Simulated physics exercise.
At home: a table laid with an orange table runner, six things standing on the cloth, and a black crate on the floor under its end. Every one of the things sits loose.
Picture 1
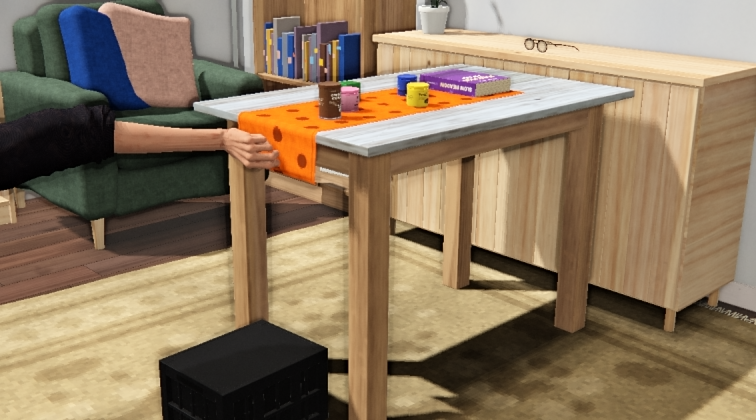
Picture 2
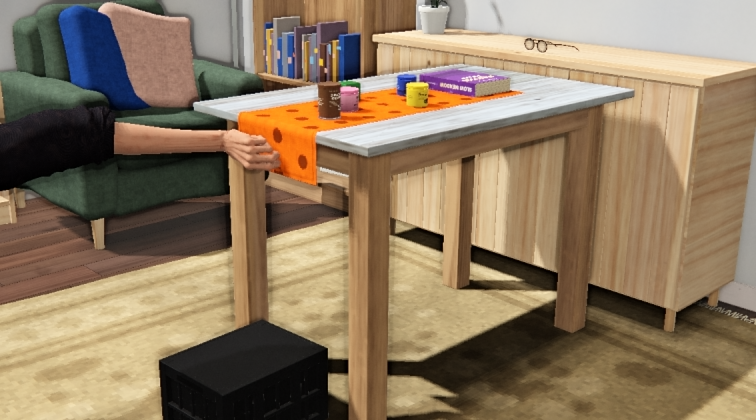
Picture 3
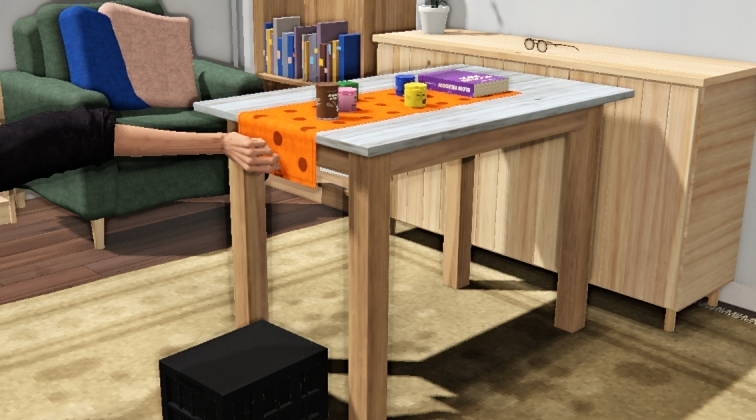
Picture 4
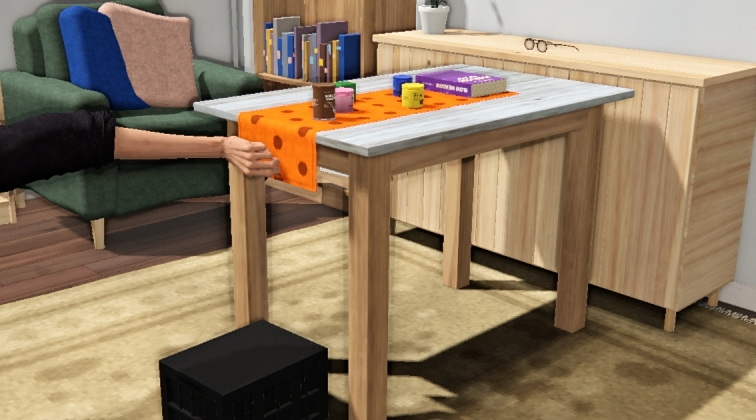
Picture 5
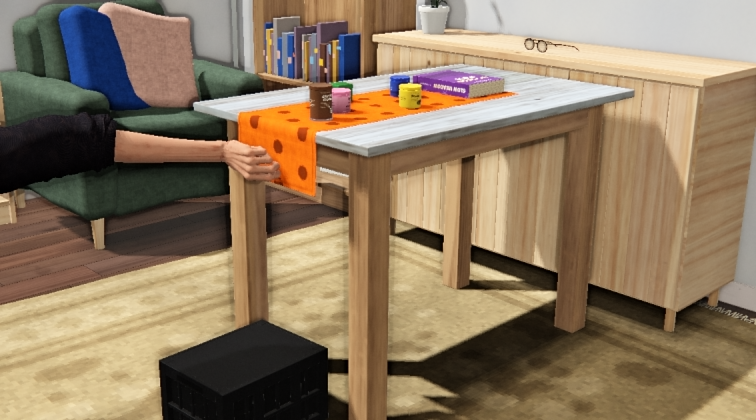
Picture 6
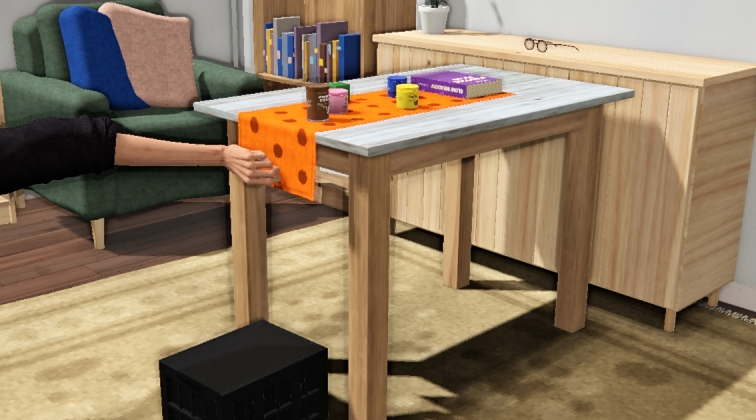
A hand slowly pulls the orange runner left, carrying the items on it slightly along.
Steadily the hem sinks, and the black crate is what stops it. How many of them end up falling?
Four.
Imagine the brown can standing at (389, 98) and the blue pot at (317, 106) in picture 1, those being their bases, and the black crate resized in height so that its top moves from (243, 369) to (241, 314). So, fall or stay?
The brown can stays aboard; the blue pot is lost.
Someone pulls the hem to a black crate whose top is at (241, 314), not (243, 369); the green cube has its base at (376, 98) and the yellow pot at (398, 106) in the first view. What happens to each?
As for the green cube, it stays in place; as for the yellow pot, it stays in place.
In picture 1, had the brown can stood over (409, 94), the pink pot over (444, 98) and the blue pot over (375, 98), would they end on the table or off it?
So the brown can stays aboard, the pink pot stays aboard, and the blue pot leaves the top.
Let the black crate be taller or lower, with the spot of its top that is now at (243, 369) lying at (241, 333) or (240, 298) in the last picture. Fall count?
Over the edge: 3, then 2.
Soon after, hem near (276, 234); brown can gone.
After that, hem near (275, 290); brown can and pink pot gone.
In the end, hem on the crate; brown can, pink pot, green cube and yellow pot gone. The answer is four.
